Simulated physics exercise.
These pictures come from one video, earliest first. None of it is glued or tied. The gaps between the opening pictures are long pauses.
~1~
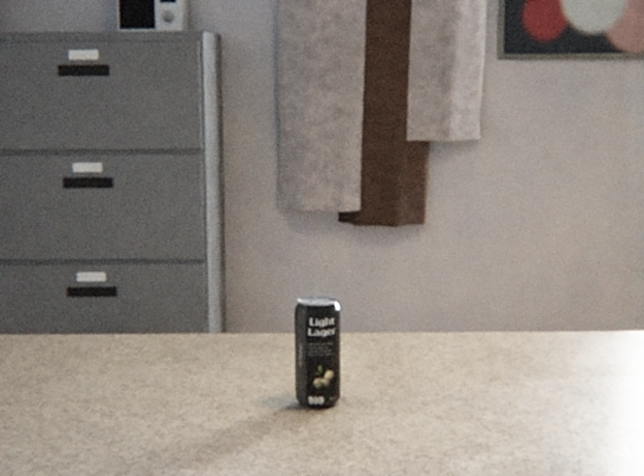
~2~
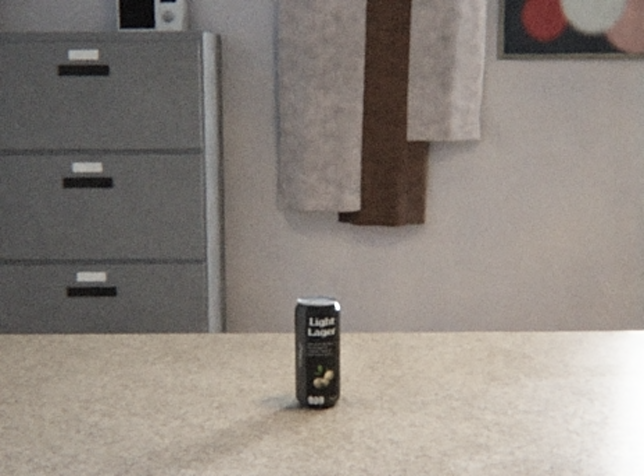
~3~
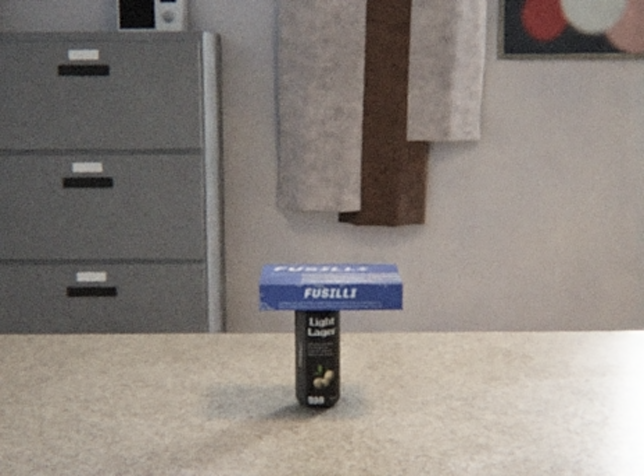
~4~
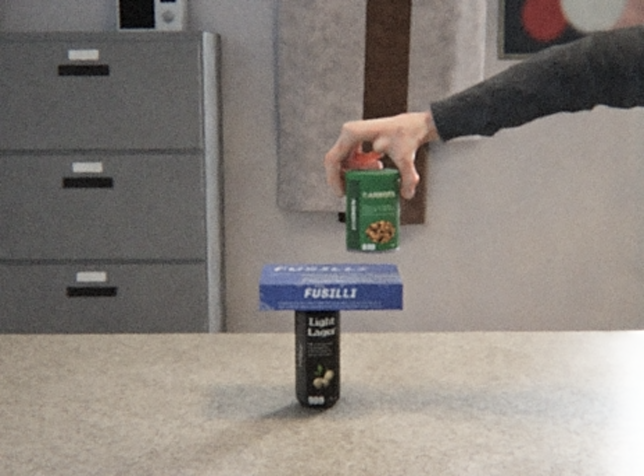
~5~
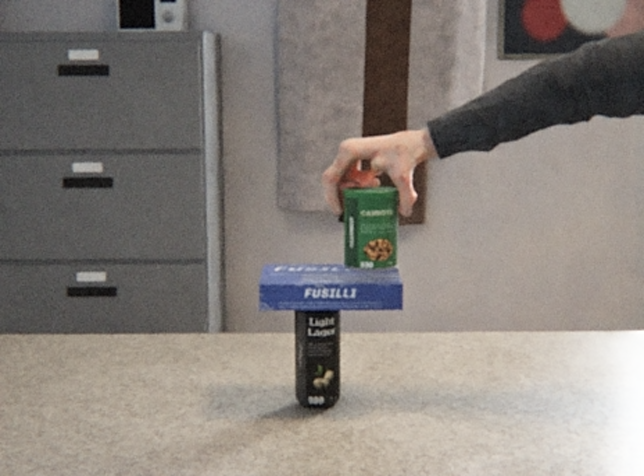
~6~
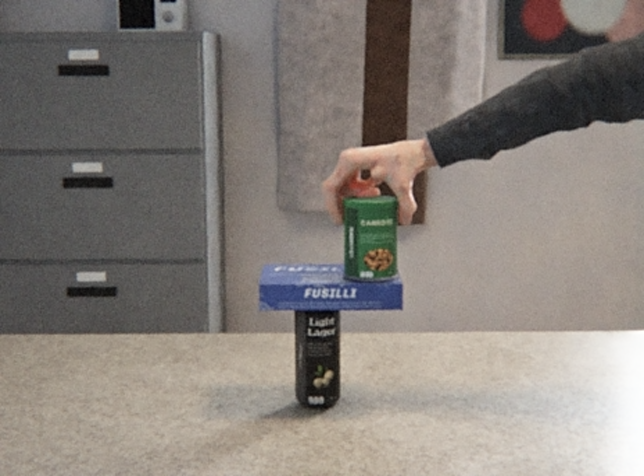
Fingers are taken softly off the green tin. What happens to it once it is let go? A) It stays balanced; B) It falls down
(B) It falls down.
Then, 0.30 s on from there, green tin now fallen; blue packet turned 36° from how it was put.
Then, 0.40 s on from there, blue packet now fallen.
Then, 0.60 s on from there, things are still on the move.
Then, 0.90 s on from there, as before.
In the end, fallen, green tin and blue packet; black can unmoved. The stack gives way.
